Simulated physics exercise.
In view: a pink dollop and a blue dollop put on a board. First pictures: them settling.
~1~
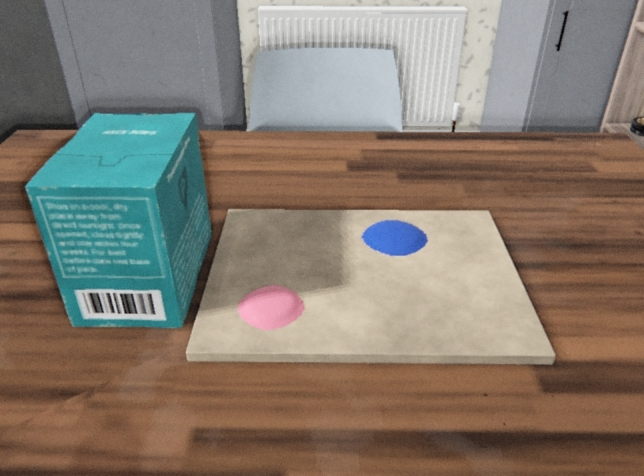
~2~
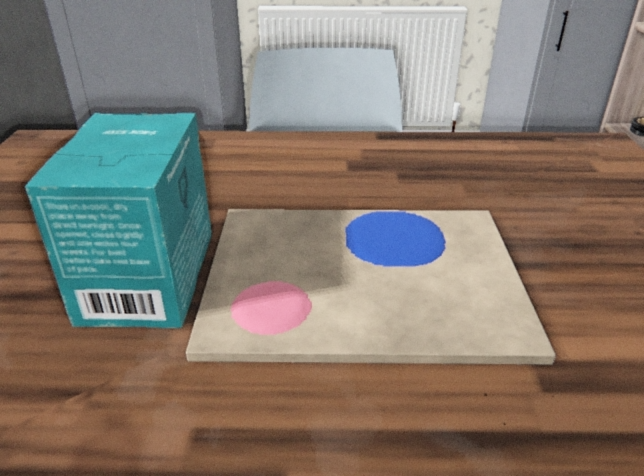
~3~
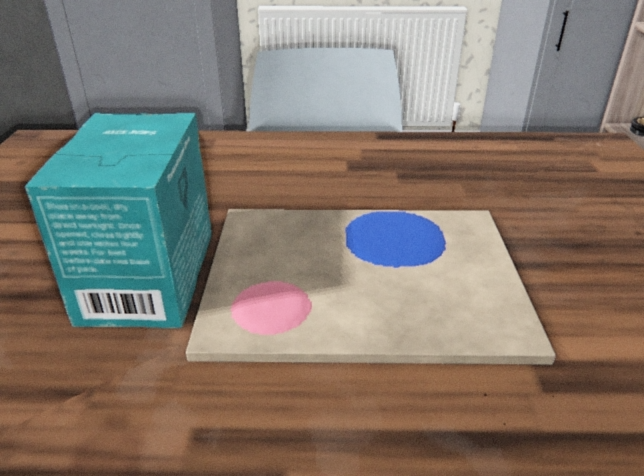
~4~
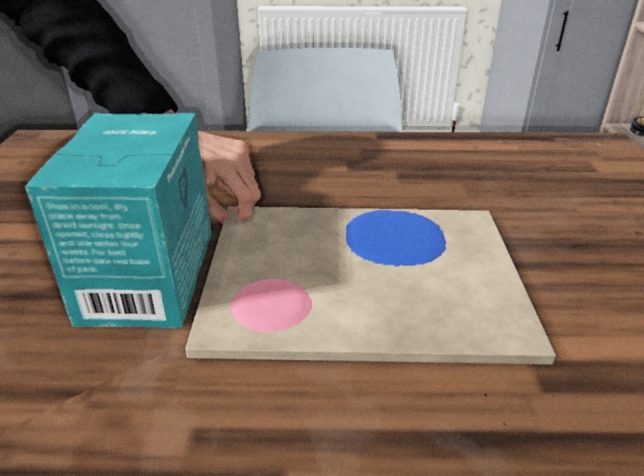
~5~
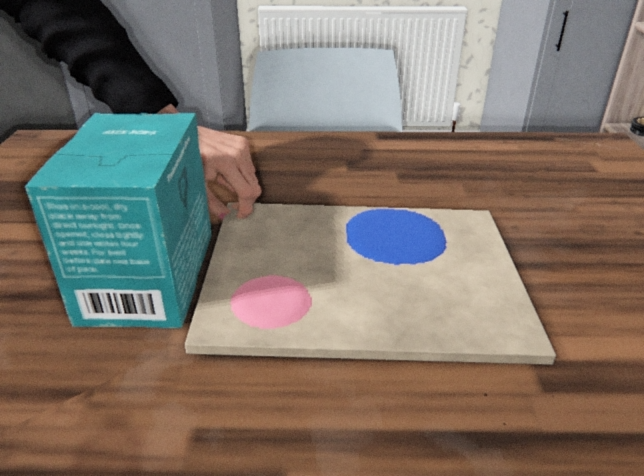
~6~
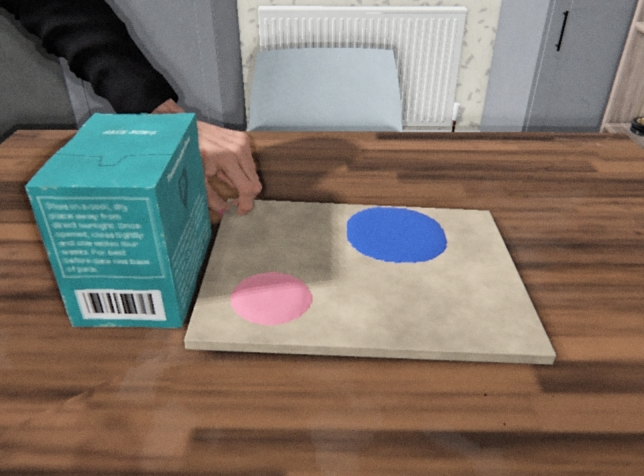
On a wooden table in a room with a pale chair and a white radiator behind, a still camera looks slightly down from the front. A teal packet stands left of a flat beige board holding a pink dollop near its front left and a blue one towards the back. Both dollops spread into thin rounds, then a dark-sleeved arm reaches in behind the packet and a hand slightly raises the board's left end.
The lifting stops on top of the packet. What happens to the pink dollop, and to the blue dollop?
Here the pink dollop sits tight, and the blue dollop tumbles off.
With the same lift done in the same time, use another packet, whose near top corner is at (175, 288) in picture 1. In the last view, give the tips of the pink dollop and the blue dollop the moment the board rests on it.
You'd find the first close to (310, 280) and the second close to (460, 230).
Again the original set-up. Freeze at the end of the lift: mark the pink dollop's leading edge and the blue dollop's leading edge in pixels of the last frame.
First at (390, 227), then at (508, 238).
Soon after, slope about 31°; the pink dollop has crept a little; the blue dollop is dripping off the low end.
Later, the pink dollop has crept down a long way; the blue dollop is dripping off the low end.
In the end, slope about 31°; the pink dollop has crept down a long way; the blue dollop is dripping off the low end.
